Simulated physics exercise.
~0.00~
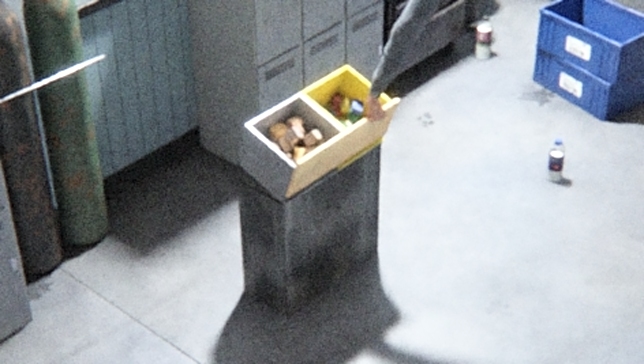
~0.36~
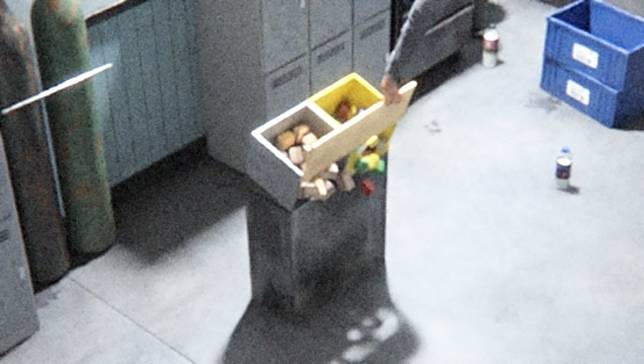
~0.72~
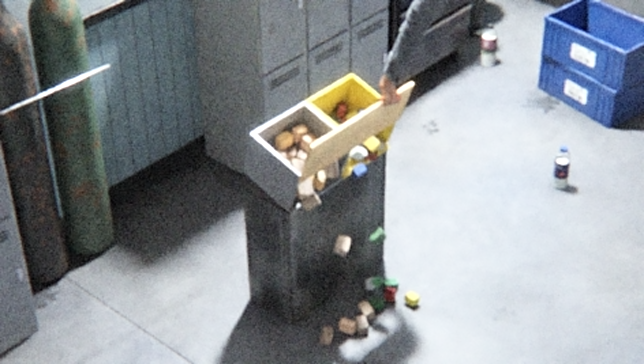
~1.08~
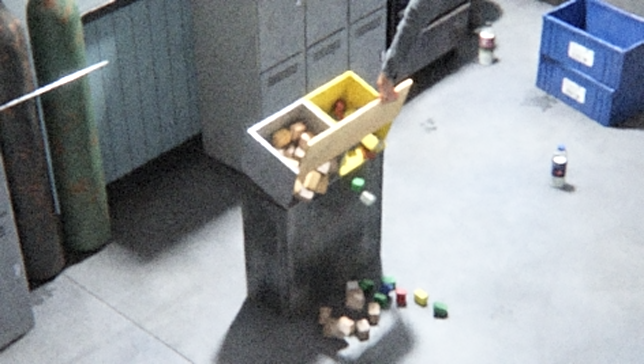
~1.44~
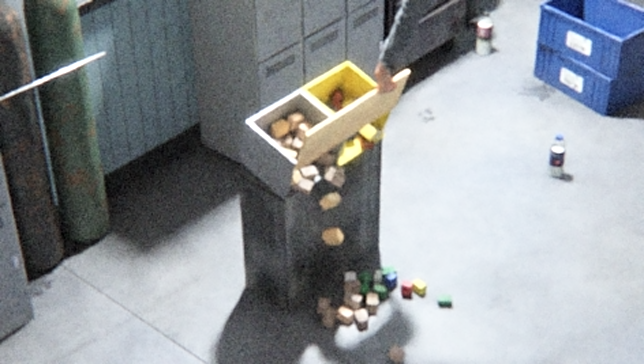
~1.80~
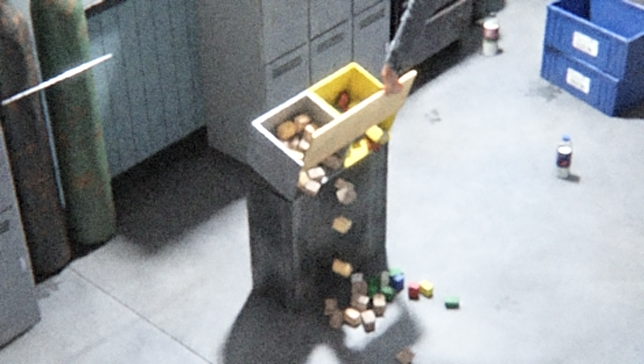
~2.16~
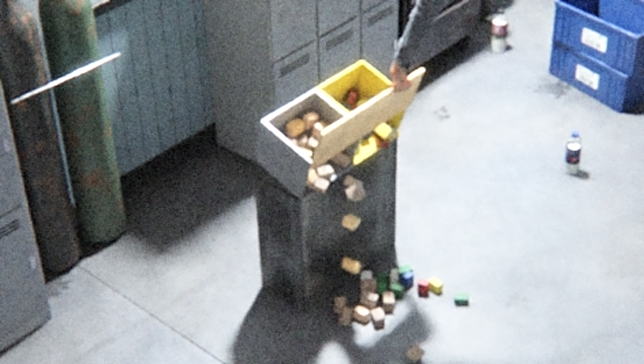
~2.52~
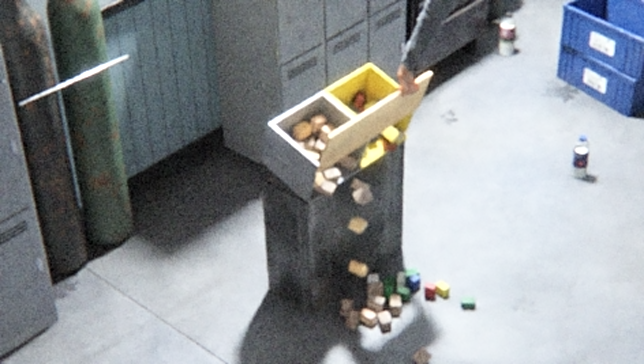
Workshop with lockers and gas cylinders, a hand lifting a wooden gate, blocks spilling from yellow and grey bins and scattering below.
